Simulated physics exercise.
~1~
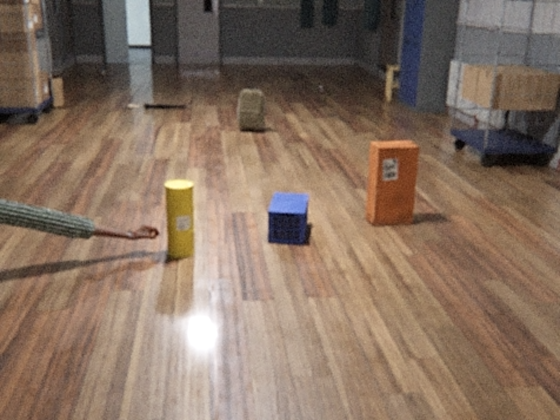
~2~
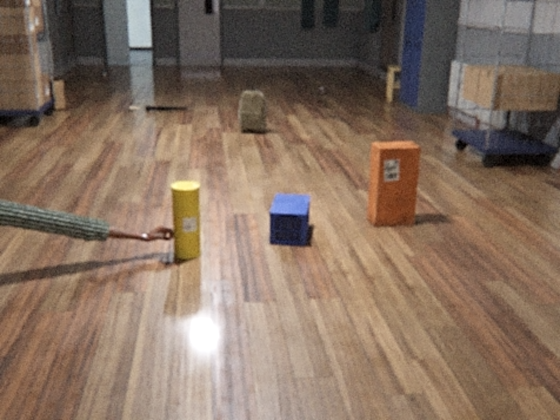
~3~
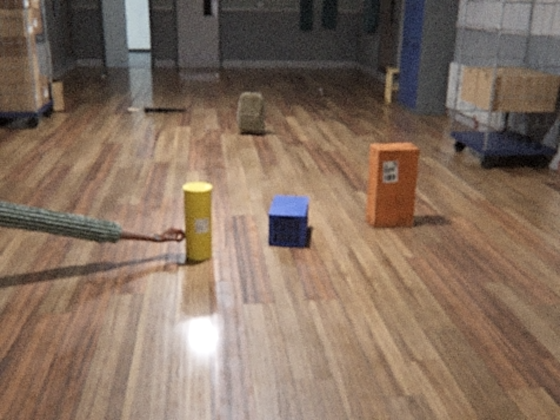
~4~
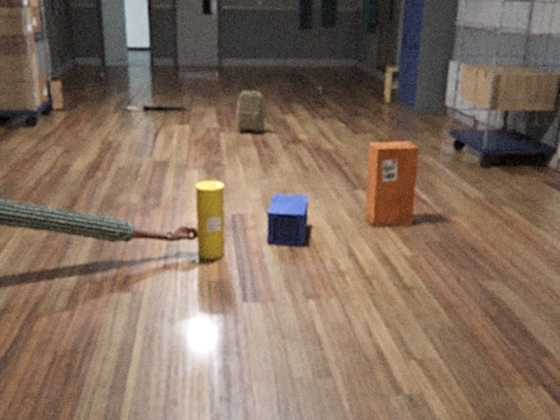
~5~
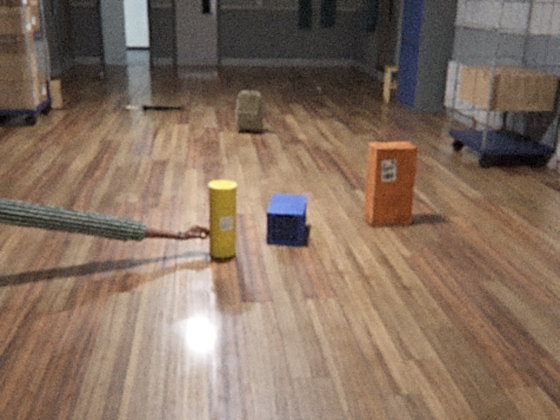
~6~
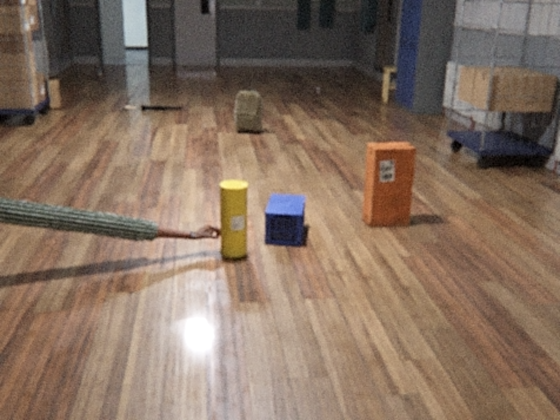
A thin arm in a green ribbed sleeve pushed a yellow canister steadily rightward across a shiny wooden floor, and it stayed upright, ending just short of a blue crate that, like the orange box farther right, stayed in its place.
